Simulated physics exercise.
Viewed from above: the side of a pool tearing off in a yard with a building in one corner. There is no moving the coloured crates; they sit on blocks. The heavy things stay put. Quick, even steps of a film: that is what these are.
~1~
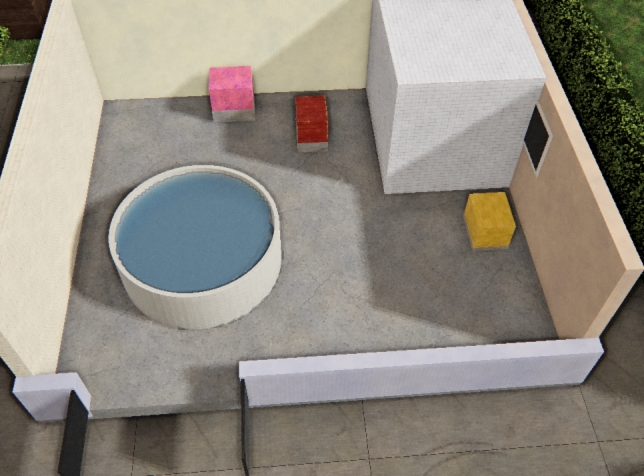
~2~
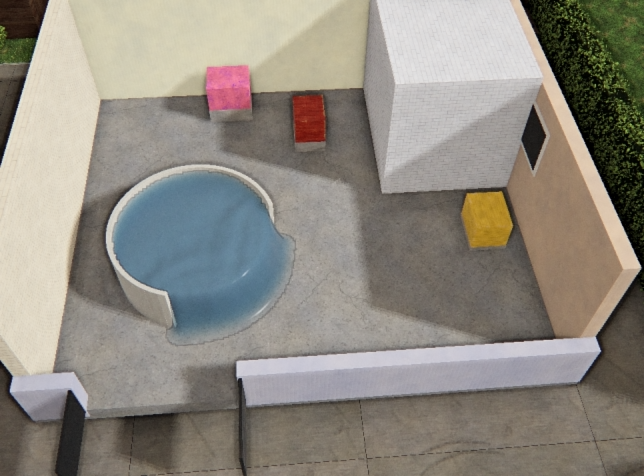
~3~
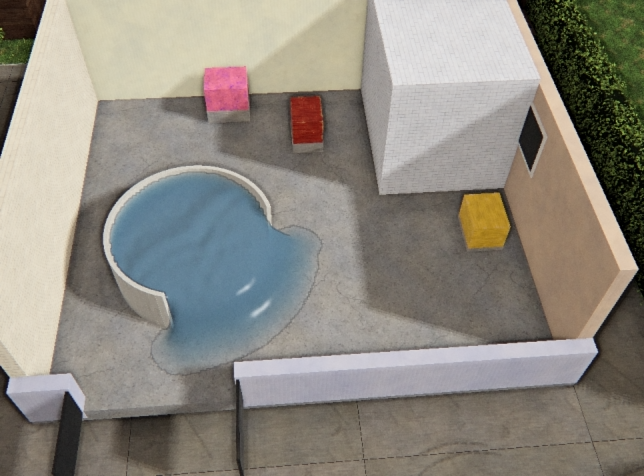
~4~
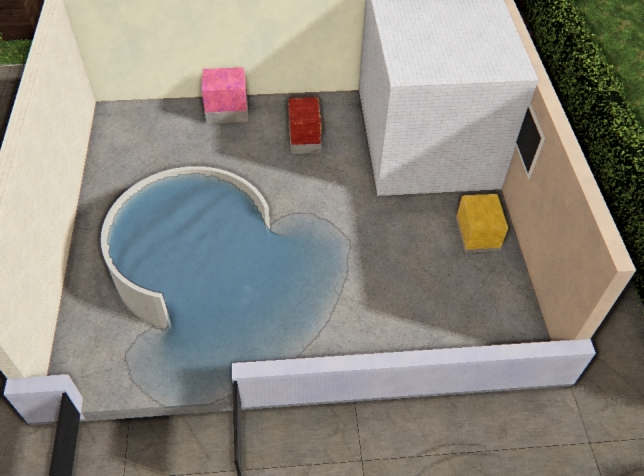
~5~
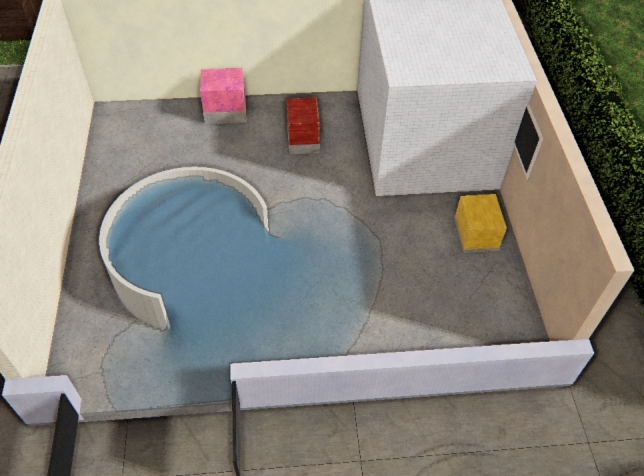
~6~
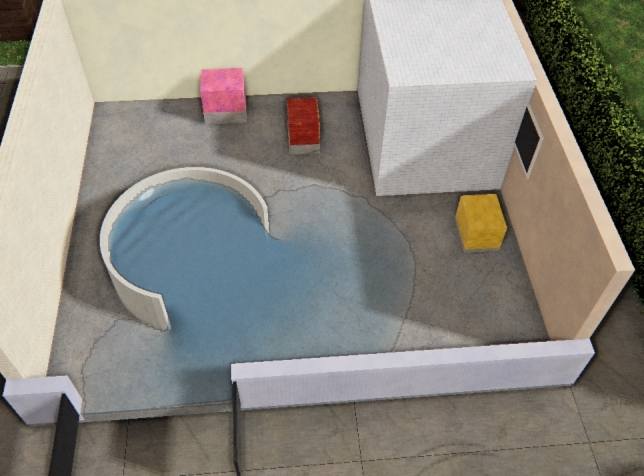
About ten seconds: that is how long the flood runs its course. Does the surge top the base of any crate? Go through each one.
The red crate will be spared, the yellow crate will be hit by the water, the pink crate will be spared.
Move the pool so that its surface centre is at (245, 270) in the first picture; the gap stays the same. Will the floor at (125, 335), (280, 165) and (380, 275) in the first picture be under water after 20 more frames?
As listed: Dry, no water, wet.
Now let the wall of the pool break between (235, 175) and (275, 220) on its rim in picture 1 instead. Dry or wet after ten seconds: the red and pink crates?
My take: The red crate gets flooded, while the pink crate gets flooded.
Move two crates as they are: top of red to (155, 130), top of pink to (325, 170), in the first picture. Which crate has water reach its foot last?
That's the red crate.
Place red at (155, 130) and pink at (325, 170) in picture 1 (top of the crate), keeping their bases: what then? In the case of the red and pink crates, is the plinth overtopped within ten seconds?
Put simply, the red one is never reached and the pink one is flooded.
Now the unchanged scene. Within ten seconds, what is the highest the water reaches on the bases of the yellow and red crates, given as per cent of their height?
Around 740 % and 50 %.
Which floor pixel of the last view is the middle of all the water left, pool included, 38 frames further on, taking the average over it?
Centre of mass: Roughly (356, 274).
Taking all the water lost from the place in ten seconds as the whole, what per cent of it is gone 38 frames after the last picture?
Close to 75 per cent, I'd say.
A moment on, water covers 45 % of the floor; the red crate water round its plinth, the yellow crate water round its plinth, the pink crate not reached.
Next, water covers 45 % of the floor; the red crate water round its plinth, the yellow crate water round its plinth, the pink crate not reached.
Then, water covers 45 % of the floor; the red crate water round its plinth, the yellow crate water round its plinth, the pink crate not reached.
Later, water covers 70 % of the floor; the red crate water round its plinth, the yellow crate water round its plinth, the pink crate water round its plinth.
In the end, water covers 95 % of the floor; the red crate stayed above the water, the yellow crate was topped, the pink crate stayed above the water.
